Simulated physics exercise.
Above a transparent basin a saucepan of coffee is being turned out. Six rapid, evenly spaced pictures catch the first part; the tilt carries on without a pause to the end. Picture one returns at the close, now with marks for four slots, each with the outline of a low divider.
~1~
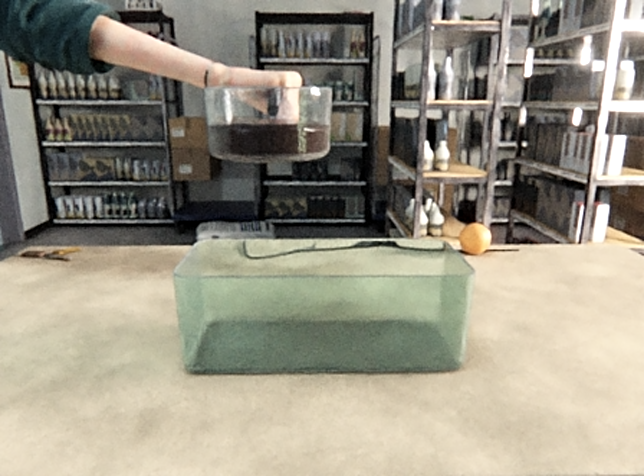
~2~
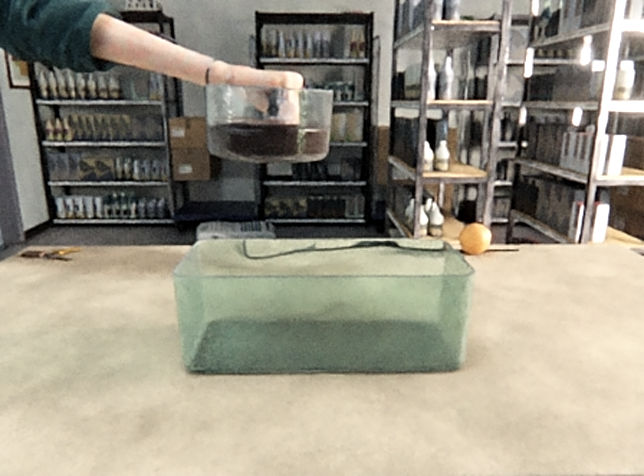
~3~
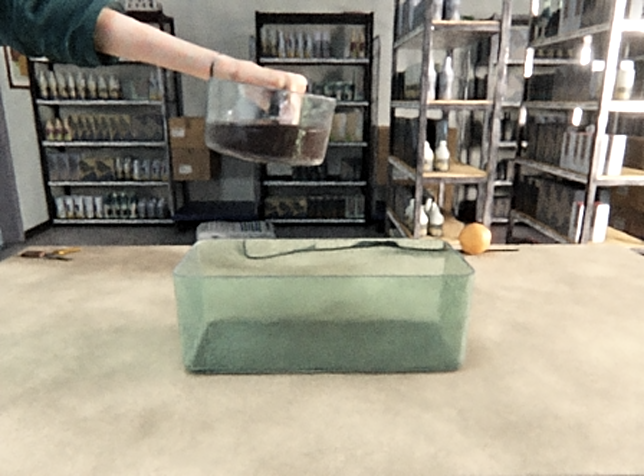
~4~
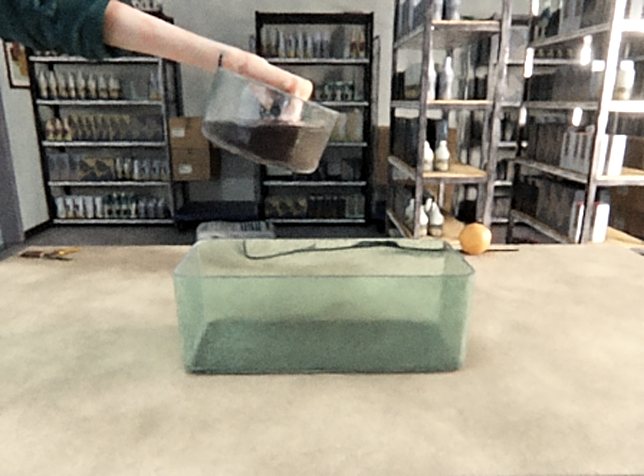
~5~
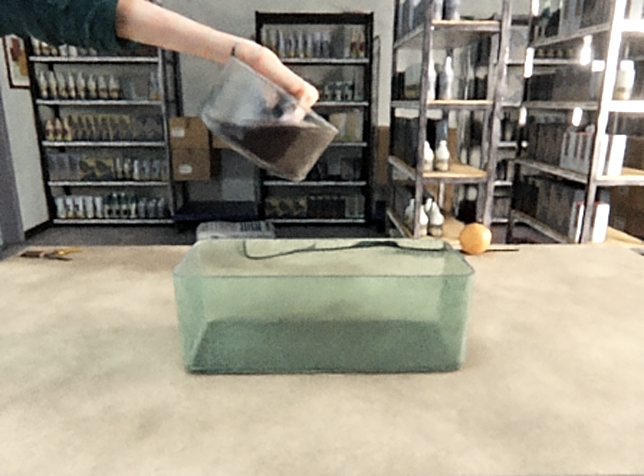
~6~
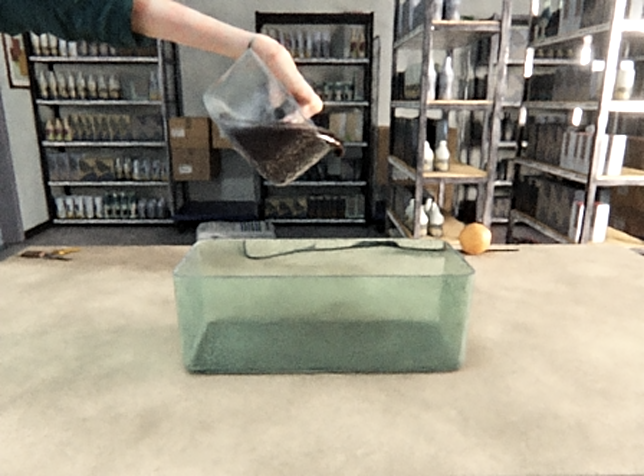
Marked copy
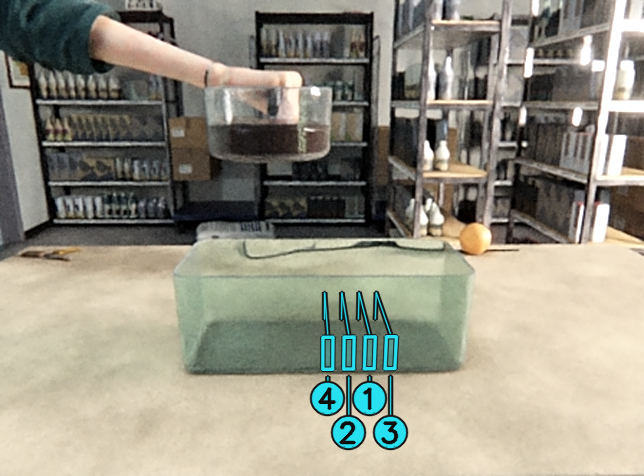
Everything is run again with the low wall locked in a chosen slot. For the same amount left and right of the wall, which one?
Best: 1.
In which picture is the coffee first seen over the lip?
Picture 6.
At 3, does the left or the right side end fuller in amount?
More ends on the left.
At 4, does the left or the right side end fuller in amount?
The right one.
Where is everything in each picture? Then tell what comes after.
The first picture shows upright, lip at (329, 88); basin from (184, 368) to (463, 366); nothing has left yet.
The second picture shows tipped about 2°, lip at (330, 91); nothing has left yet.
The third picture shows tipped about 9°, lip at (333, 99); nothing has left yet.
The fourth picture shows tipped about 20°, lip at (336, 112); nothing has left yet.
The fifth picture shows tipped about 34°, lip at (336, 128); nothing has left yet.
The sixth picture shows tipped about 50°, lip at (331, 146); coffee is over the lip, down to (339, 153).
In cyan, 1 at (369, 376); 2 at (348, 376); 3 at (390, 376); 4 at (327, 376).
Choosing 1, about 52 % ends left of the wall and 48 % right of it.
Choosing 2, about 24 % ends left of the wall and 75 % right of it.
Choosing 3, about 80 % ends left of the wall and 18 % right of it.
Choosing 4, about 5 % ends left of the wall and 94 % right of it.
